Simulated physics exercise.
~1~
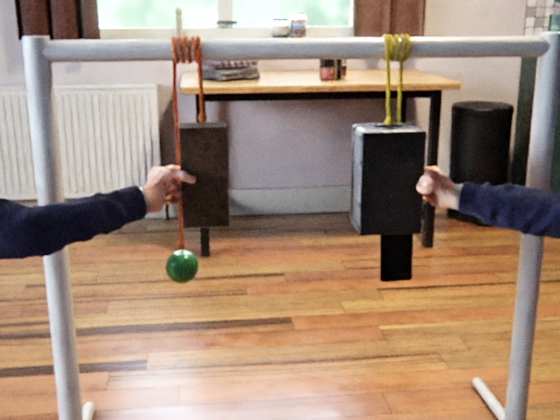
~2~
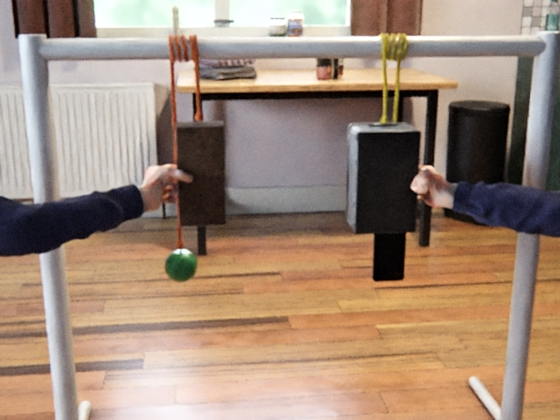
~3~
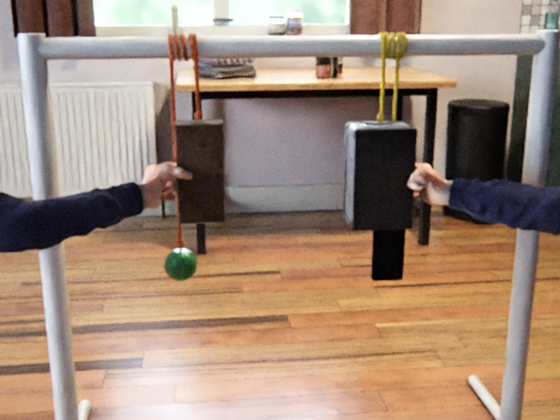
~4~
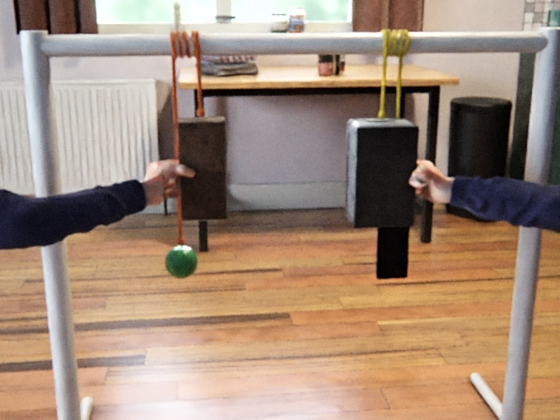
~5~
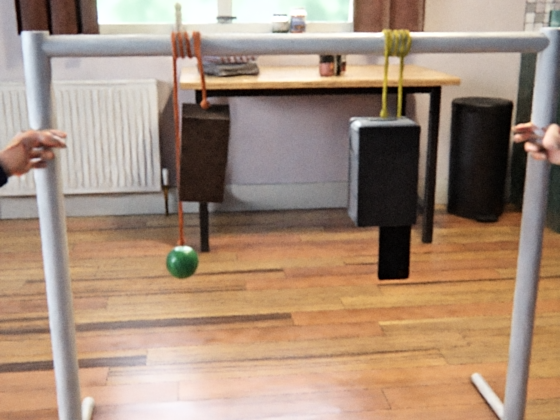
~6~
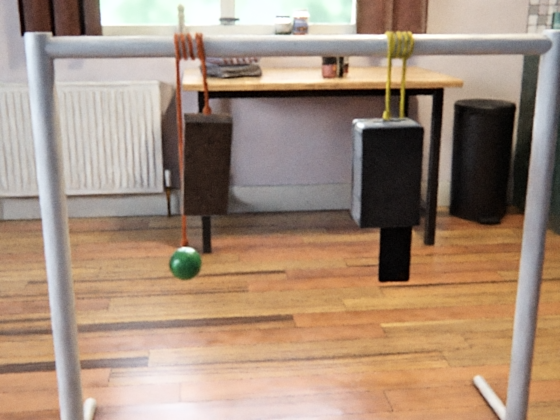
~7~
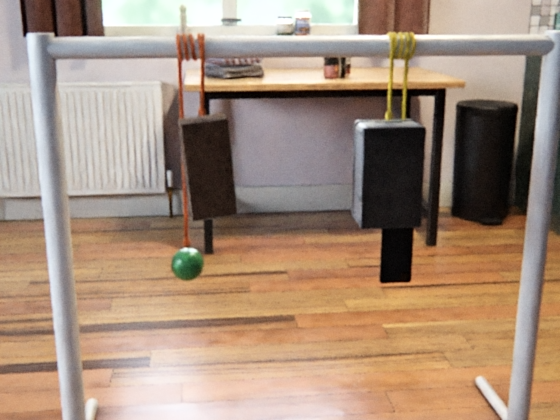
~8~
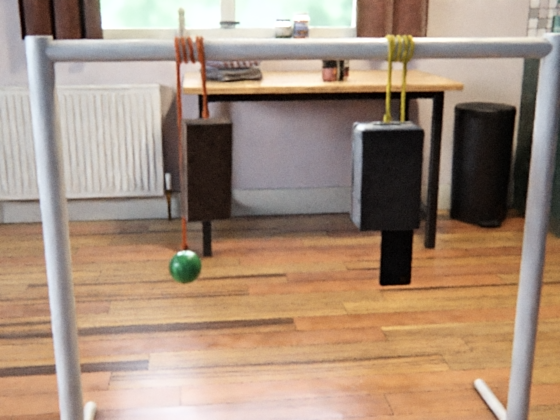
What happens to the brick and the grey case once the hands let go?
Neither one comes down. The brick shifts and tilts a little but stays at about the same height, and the grey case keeps hanging from its yellow cord.
At the start, a hand on the left steadies a brown brick hanging from a pale rail by an orange cord, with a round green object dangling at the cord's other end. A hand on the right holds a grey case on a yellow cord. The hands stay put for a while, then let go and draw back to the side posts. The brick shifts up slightly and tilts, then settles a little lower as the hands leave view. At the end, the brick and the grey case both still hang from the rail.
